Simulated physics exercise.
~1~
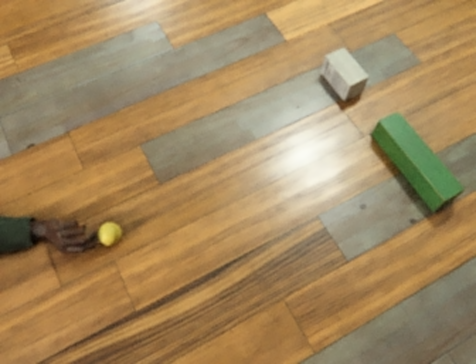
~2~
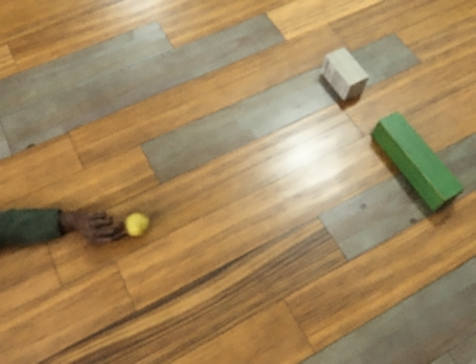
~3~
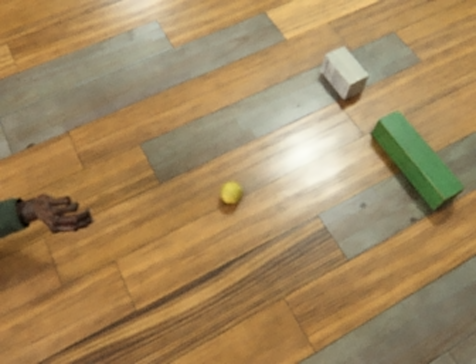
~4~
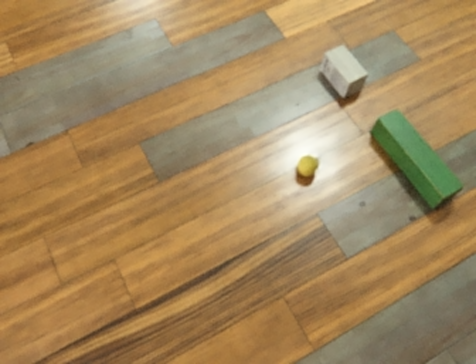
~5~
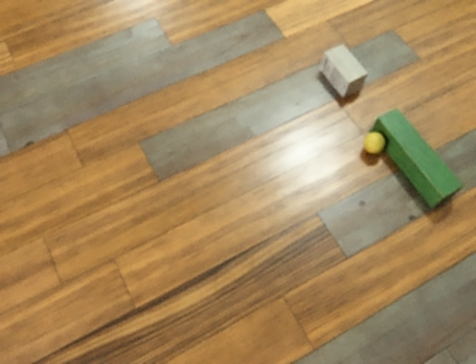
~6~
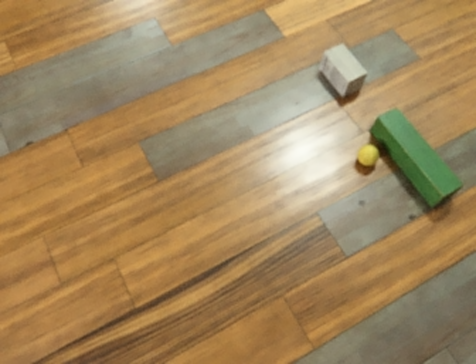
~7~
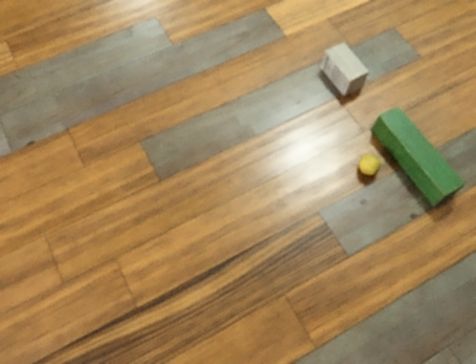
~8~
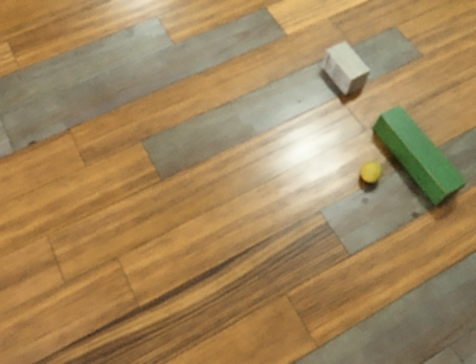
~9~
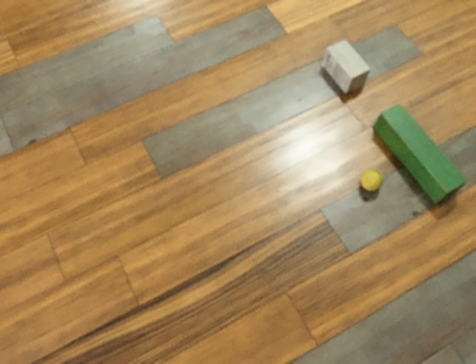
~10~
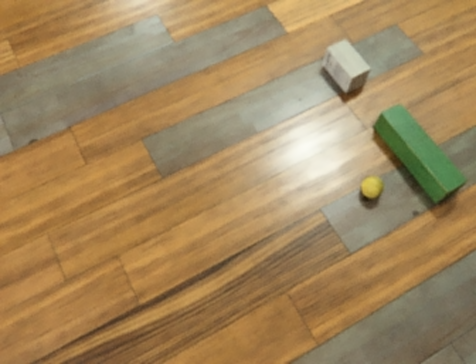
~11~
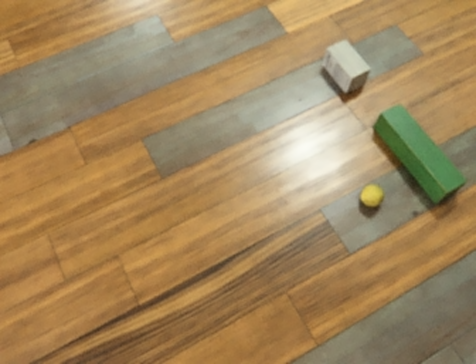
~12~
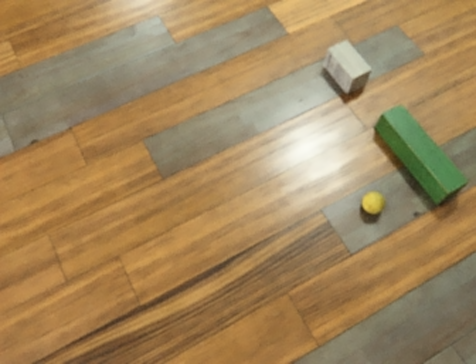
On a wooden floor with brown and grey planks, a hand at the left holds a small yellow lemon, while a green block and a whitish box-like object rest at the right with a gap between them. The hand pushes the lemon rightward, lets go and draws back out of view. The lemon rolls across the boards, drifting upward toward the gap, but hits the near side of the green block instead. It bounces back slightly to the left, then creeps downward alongside the block. It ends on a grey plank, short of the block, which has not moved.
